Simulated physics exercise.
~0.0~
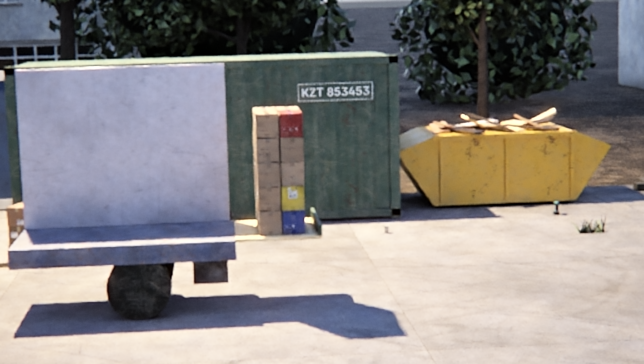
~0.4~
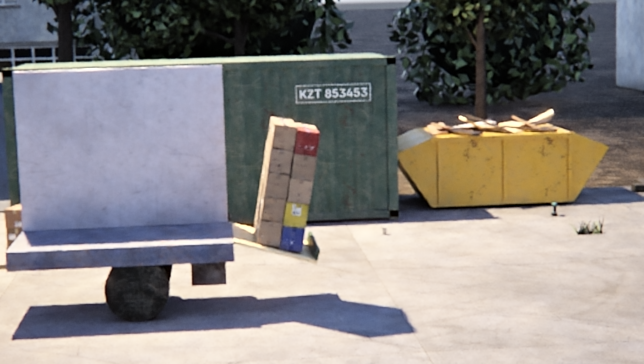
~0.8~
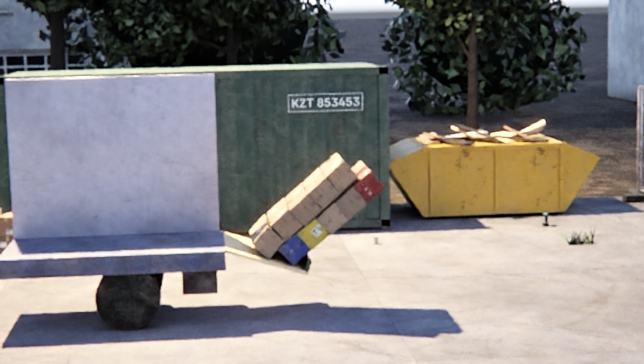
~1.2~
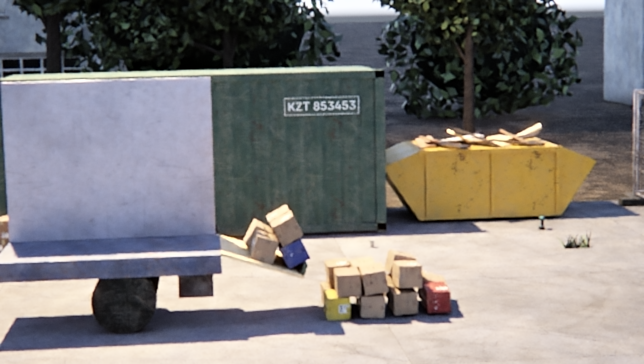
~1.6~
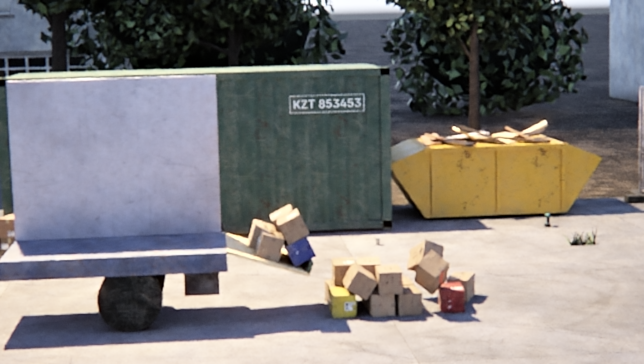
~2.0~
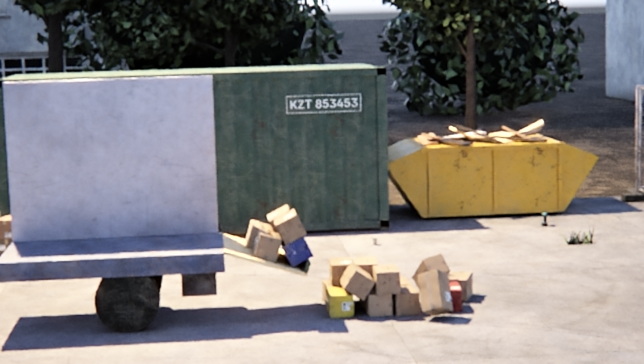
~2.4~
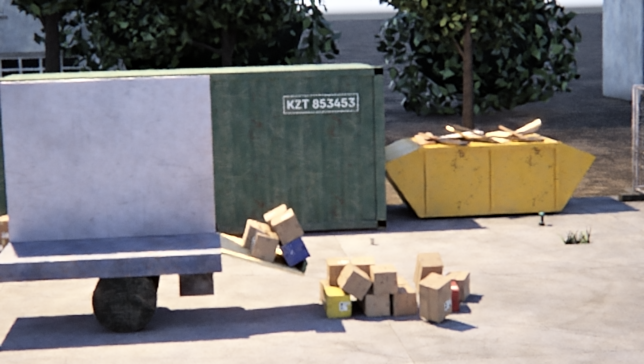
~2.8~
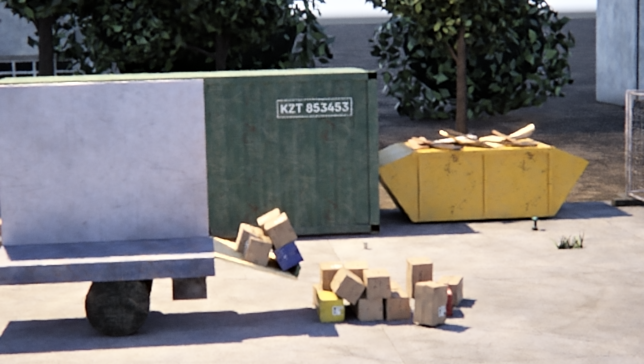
The footage shows a tall stack of taped cartons on a lorry's tail lift, which dips until the stack leans right and topples. Most cartons, including the yellow and red ones, land scattered on the ground, while a few, including the blue, stay heaped on the sloping platform.
